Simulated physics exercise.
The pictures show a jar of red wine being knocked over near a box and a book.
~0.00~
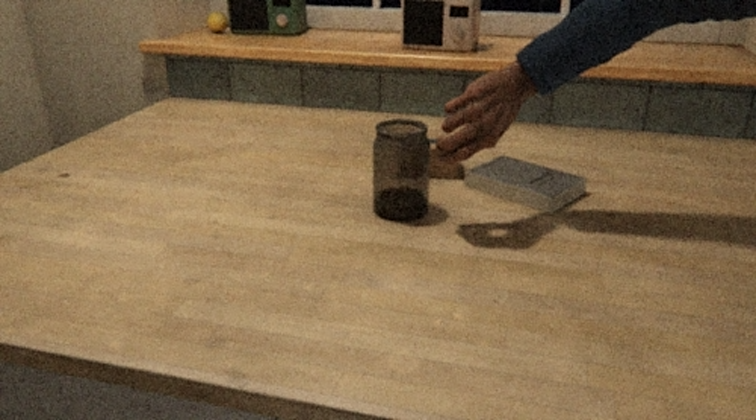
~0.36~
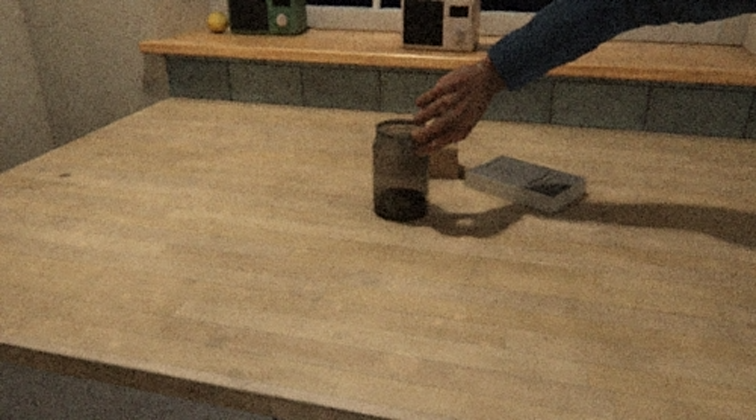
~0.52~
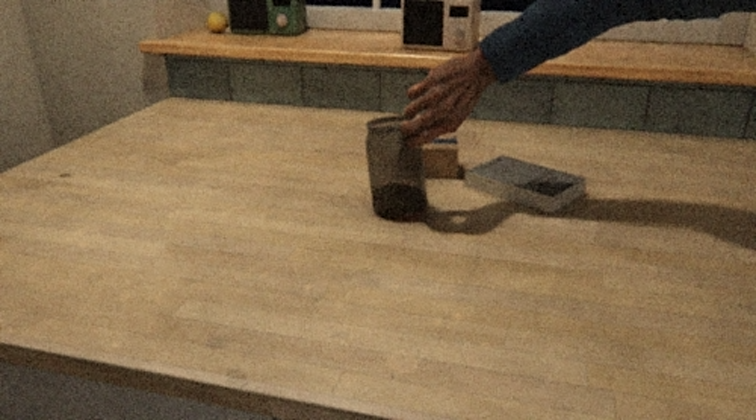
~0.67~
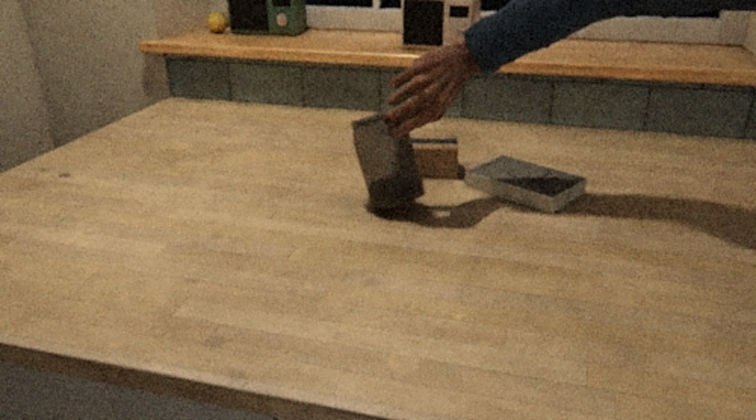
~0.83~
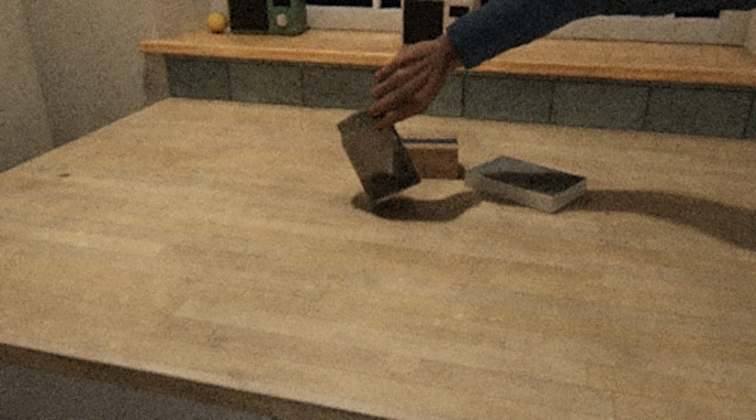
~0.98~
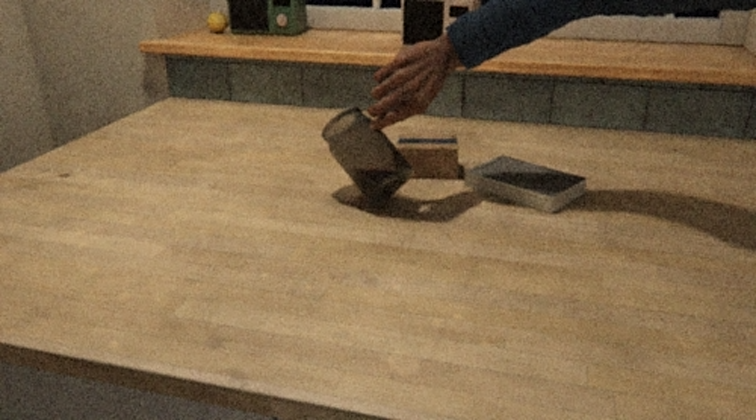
A hand in a blue sleeve reaches in from the right and pushes the upper side of a glass jar, which leans further and further left, its dark contents shifting. The still camera looks slightly down on a pale wooden table in a dim room, a wooden ledge and greenish tiles behind. The jar stands near the middle, with a small brown box and a grey, pale-edged book to its right.
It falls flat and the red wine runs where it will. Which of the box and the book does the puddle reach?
The box stays dry; the book stays dry.
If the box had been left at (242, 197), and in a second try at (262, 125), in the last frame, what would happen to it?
In the first try it stays dry; in the second it ends up in the puddle.
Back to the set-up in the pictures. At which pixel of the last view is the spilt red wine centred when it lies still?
Around (259, 162).
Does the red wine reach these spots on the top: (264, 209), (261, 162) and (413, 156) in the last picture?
First clear of it, second soaked, third dry.
After 1.5 s, the puddle covers about as much as a saucer; the box is untouched; the book is untouched.
After 2.3 s, the puddle covers about as much as a plate; the box is untouched; the book is untouched.
After 3.6 s, the puddle covers about as much as a plate; the box is untouched; the book is untouched.
